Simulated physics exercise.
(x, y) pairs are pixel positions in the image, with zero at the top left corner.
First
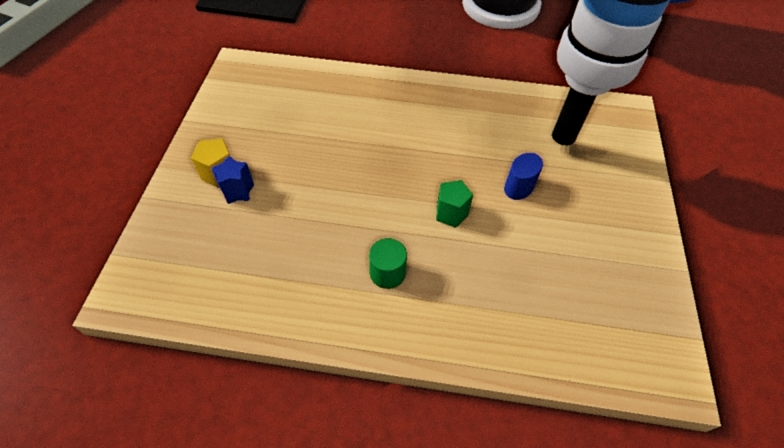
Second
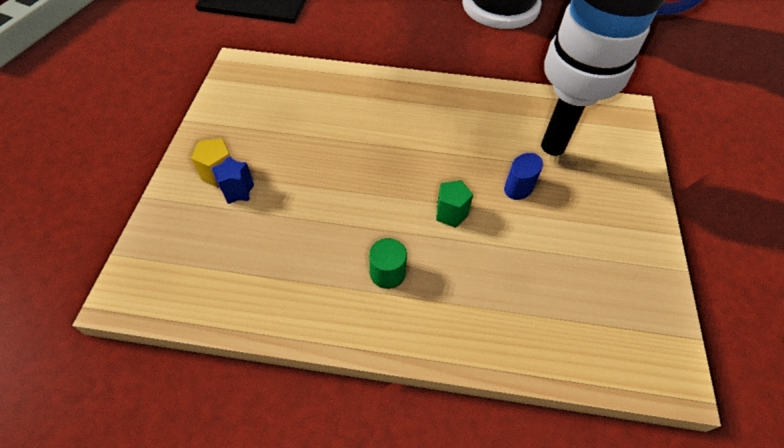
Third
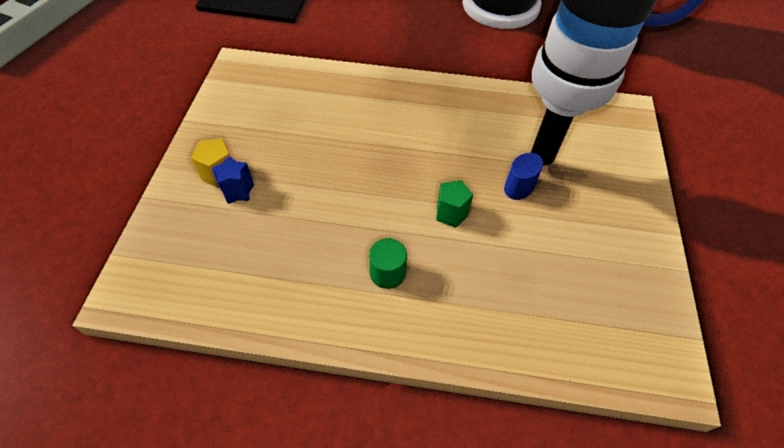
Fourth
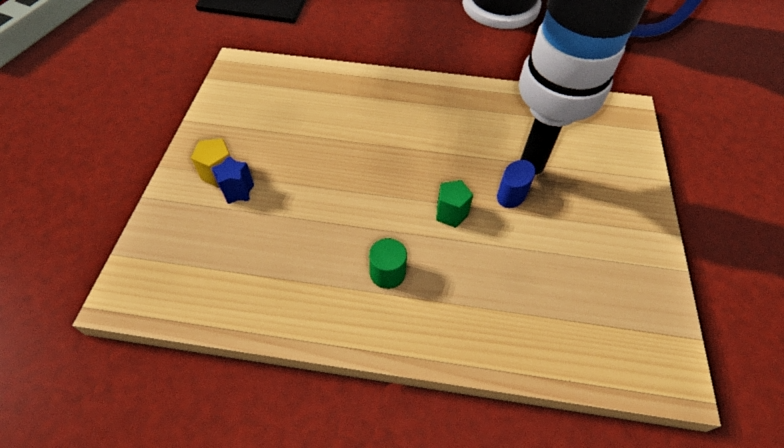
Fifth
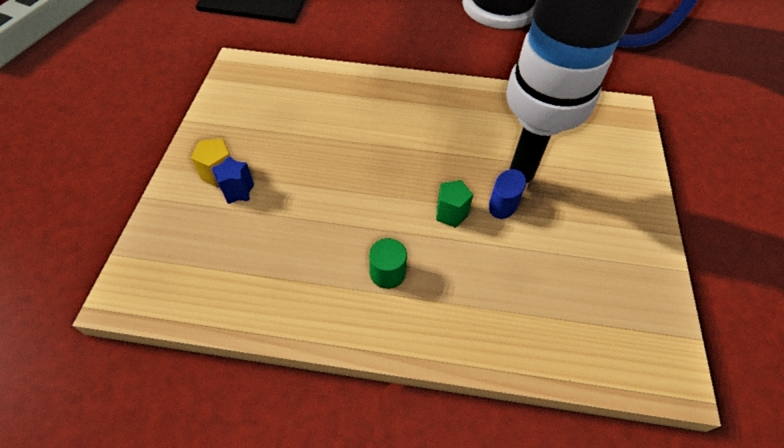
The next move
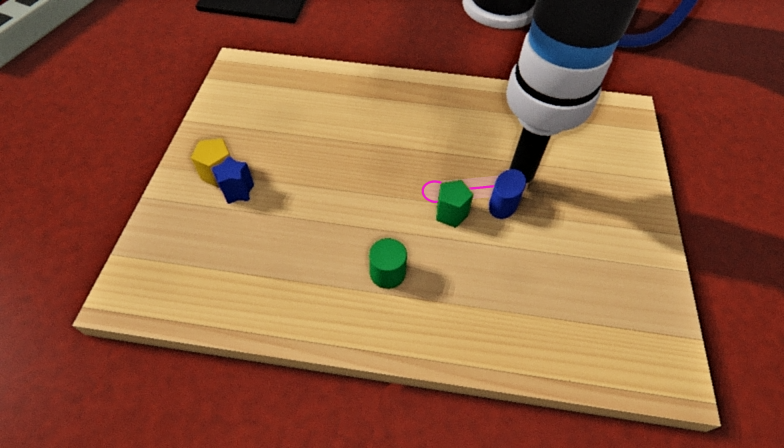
To begin with, a robot arm's black rod hovers above and right of a blue oval block on a wooden board, with two green blocks and a touching yellow-and-blue pair nearby. The rod moves down and left to the oval, then pushes it a short way toward the green pentagonal block.
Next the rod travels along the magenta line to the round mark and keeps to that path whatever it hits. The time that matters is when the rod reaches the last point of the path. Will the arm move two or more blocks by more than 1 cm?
No, it doesn't check out.
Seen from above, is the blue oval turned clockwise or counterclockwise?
Counterclockwise rotation.
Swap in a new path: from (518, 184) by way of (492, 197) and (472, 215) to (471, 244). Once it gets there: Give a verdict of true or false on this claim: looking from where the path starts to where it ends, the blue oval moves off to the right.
That claim is false.
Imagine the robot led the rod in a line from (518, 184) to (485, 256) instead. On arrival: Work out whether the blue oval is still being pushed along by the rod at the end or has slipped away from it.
It sits in front of the rod.
Drawn move, straight from (518, 184) to (436, 192).
What follows on the original path. Halfway along, rod (479, 178); blue oval (495, 191), turned 65° anticlockwise.
At the end, rod (437, 182); green pentagonal block still; blue oval (495, 191), turned 65° anticlockwise.
